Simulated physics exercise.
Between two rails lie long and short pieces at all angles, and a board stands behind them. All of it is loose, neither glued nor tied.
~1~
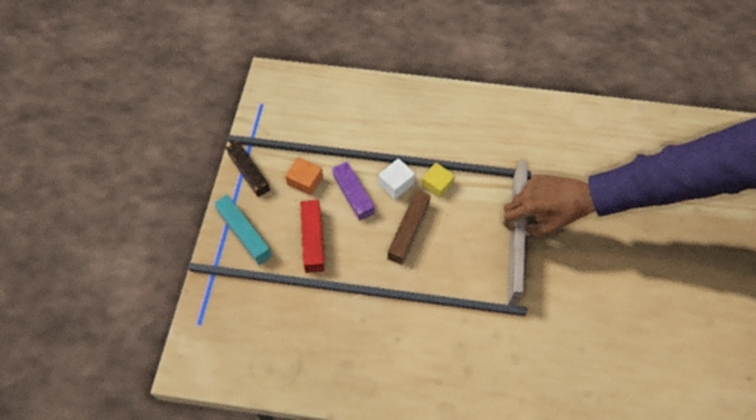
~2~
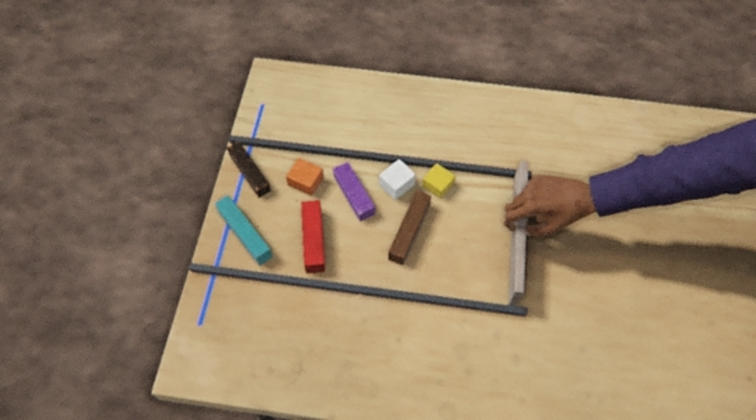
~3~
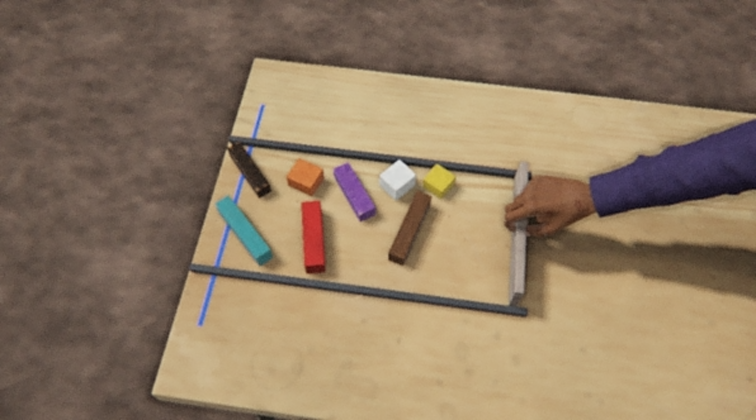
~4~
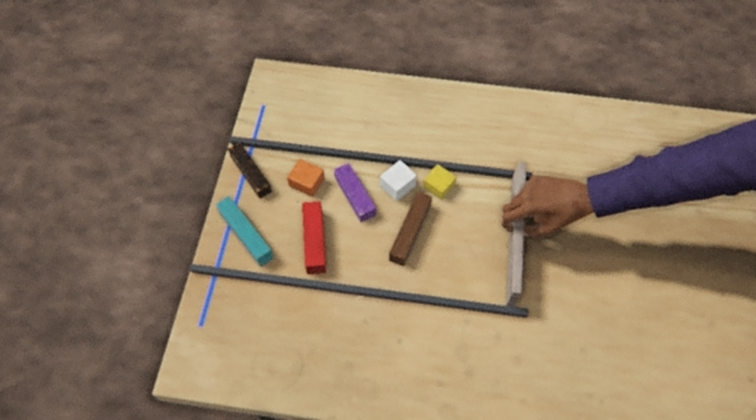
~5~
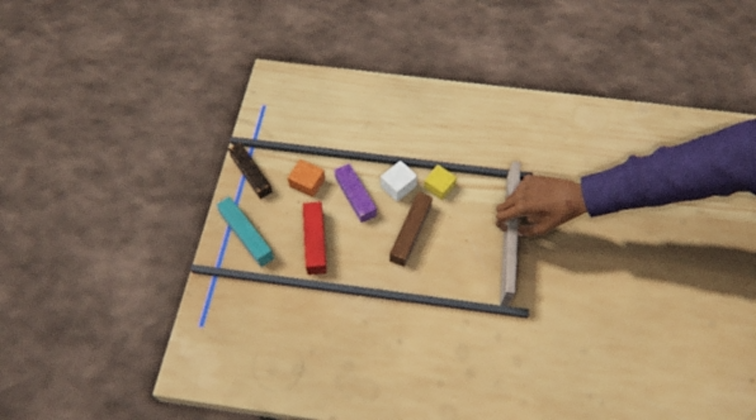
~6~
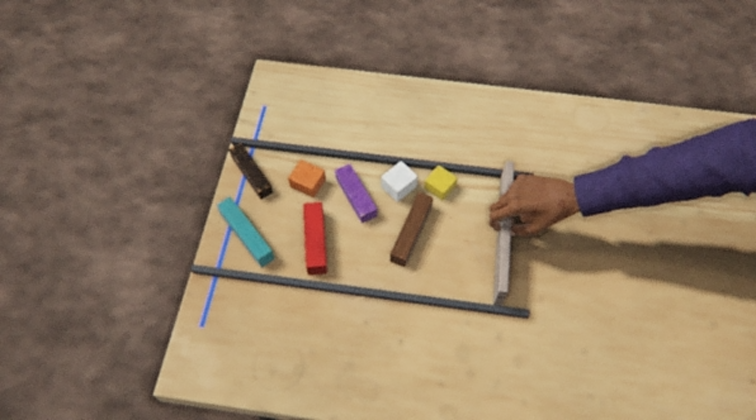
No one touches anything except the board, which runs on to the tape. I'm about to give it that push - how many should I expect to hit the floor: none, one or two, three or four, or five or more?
Expect five or more.
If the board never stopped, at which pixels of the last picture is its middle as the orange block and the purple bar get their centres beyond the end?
When the orange block crosses, the middle is near (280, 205); when the purple bar crosses, near (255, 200).
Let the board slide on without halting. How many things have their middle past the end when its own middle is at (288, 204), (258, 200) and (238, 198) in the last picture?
Respectively 0, 3 and 6.
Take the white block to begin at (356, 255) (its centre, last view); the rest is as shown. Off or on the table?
Lab note: Started there, it ends up below.
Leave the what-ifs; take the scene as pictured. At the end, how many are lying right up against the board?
It adds up to 2.
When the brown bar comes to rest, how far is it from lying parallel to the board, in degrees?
Angle: Close to 0 degrees.
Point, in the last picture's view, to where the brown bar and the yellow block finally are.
Middles: Around (226, 205) and around (236, 161).
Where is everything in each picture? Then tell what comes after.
The first picture shows black bar (248, 169); turquoise bar (243, 230); orange block (304, 177); board (518, 231); tape (233, 204).
The second picture shows turquoise bar (243, 230); red stick (313, 236).
The third picture shows orange block (306, 177); purple bar (354, 192).
The fourth picture shows black bar (250, 170); yellow block (440, 182).
The fifth picture shows turquoise bar (245, 231); white block (399, 181).
The sixth picture shows black bar (251, 171); turquoise bar (245, 232); orange block (307, 179); board (504, 231); tape (236, 206).
Early on, none off yet; black bar at rest near (251, 171); turquoise bar at rest near (245, 232); orange block at rest near (307, 179).
A while later, none off yet; black bar moving near (245, 172); turquoise bar at rest near (245, 232); orange block travelled well along near (262, 161).
Finally, the number that fall off is five or more; lost, white block, purple bar, red stick, orange block, turquoise bar and black bar.
